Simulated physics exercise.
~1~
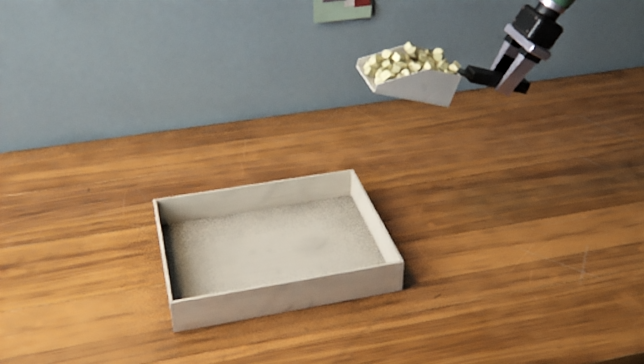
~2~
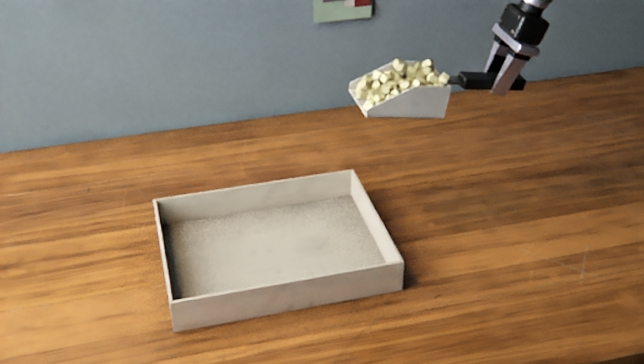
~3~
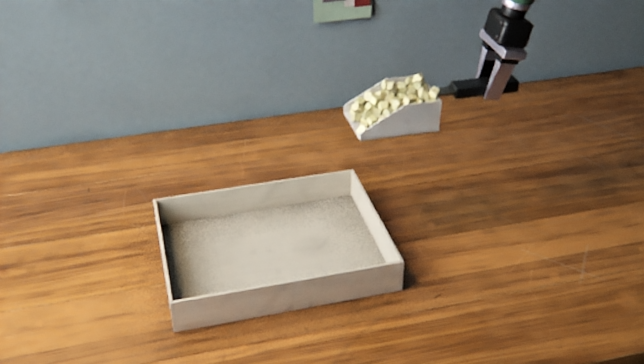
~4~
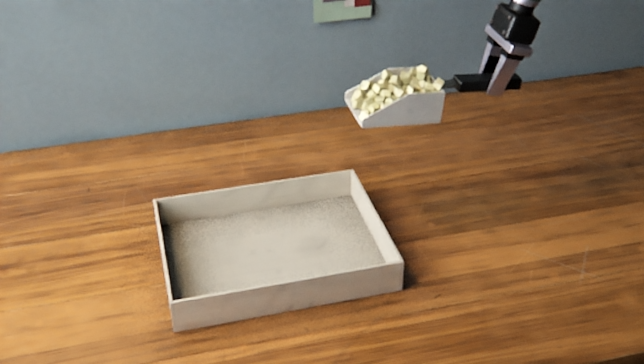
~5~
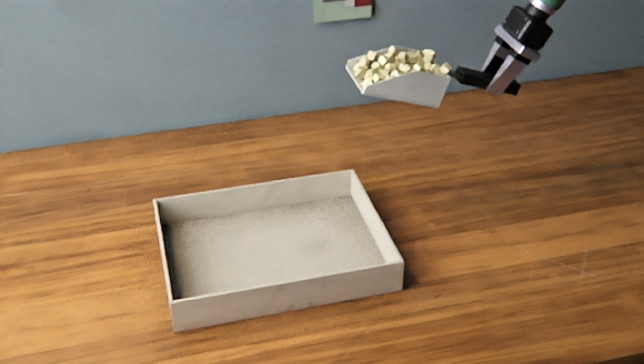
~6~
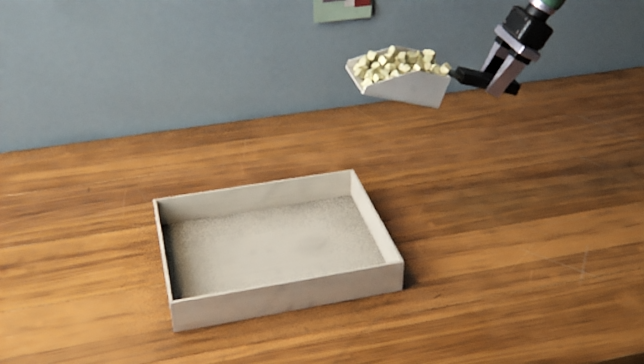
Above a wooden table with an empty, shallow gray tray, a robot arm lowered a scoop heaped with pale diced pieces while tipping it slightly forward, then raised it, tilted it back, and held it still with the pieces still heaped inside.
